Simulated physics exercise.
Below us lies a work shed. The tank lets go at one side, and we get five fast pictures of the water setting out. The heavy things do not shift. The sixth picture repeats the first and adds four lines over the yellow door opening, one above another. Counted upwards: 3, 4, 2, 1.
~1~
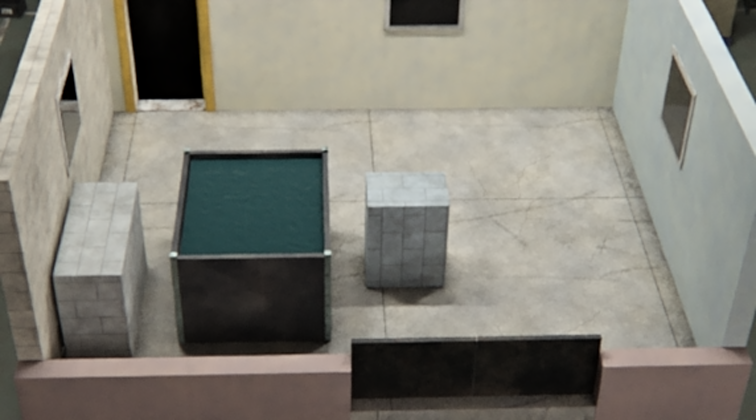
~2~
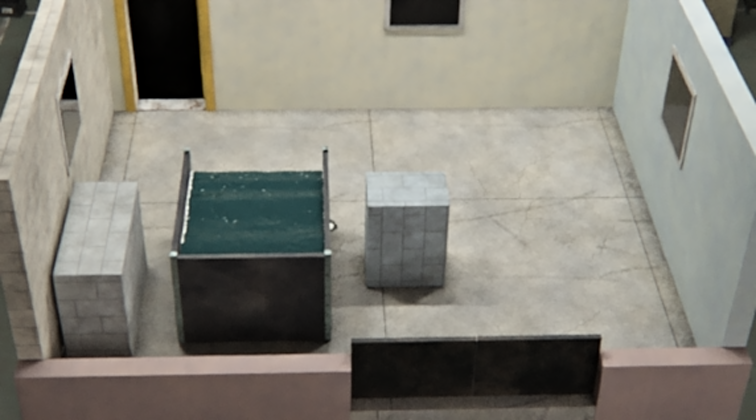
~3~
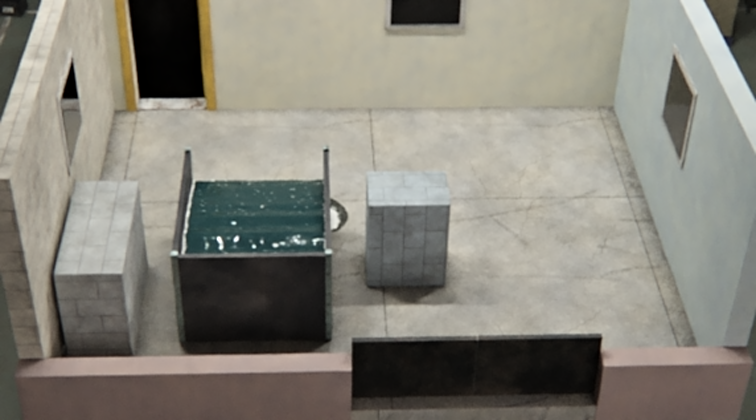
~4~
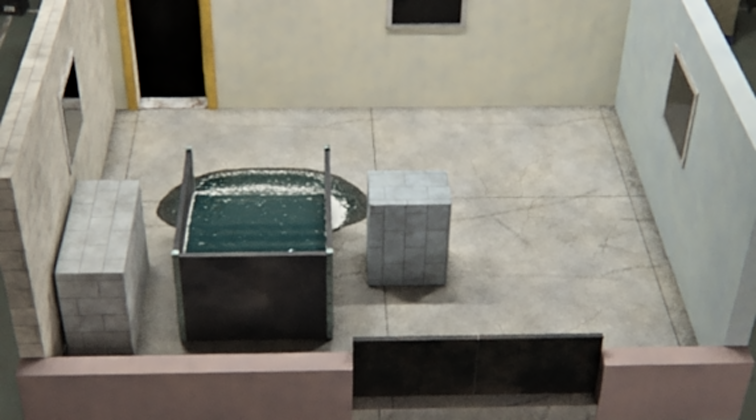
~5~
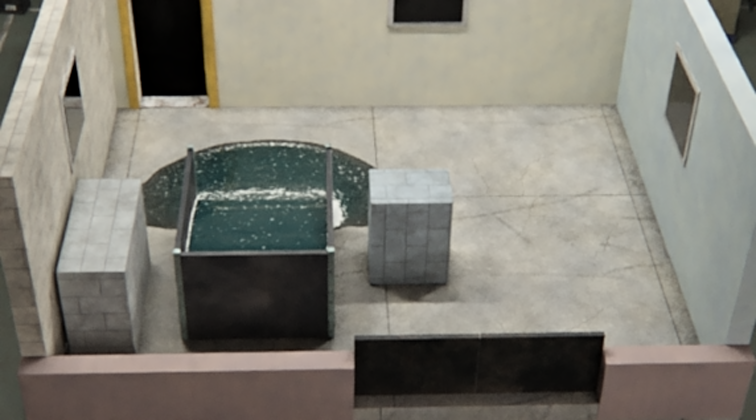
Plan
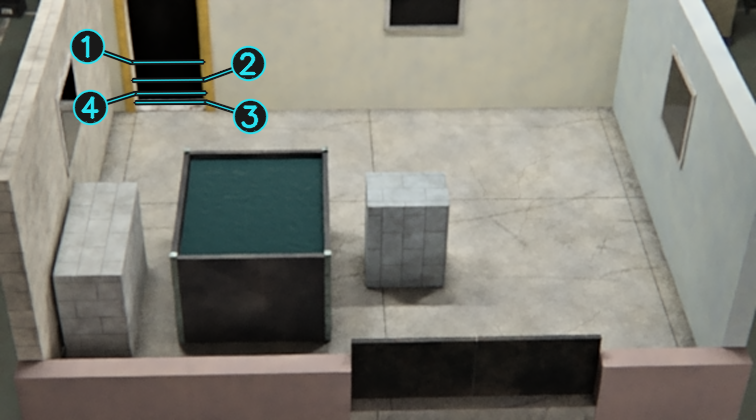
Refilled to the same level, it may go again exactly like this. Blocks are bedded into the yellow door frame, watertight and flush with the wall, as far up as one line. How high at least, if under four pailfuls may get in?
2 is the one.
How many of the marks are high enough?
Two of the four.
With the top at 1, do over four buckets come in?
No, not at all.
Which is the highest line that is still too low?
The answer is 4.
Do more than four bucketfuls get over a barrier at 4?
Yes, it does.
In cyan, 1 at (167, 62); 2 at (168, 80); 3 at (170, 102); 4 at (170, 93); from the bottom up 3, 4, 2, 1.
Choosing 1, nothing gets over.
Choosing 2, a splash gets over, under a bucket.
Choosing 3, dozens of bucketfuls pour in.
Choosing 4, about 10 bucketfuls get in.
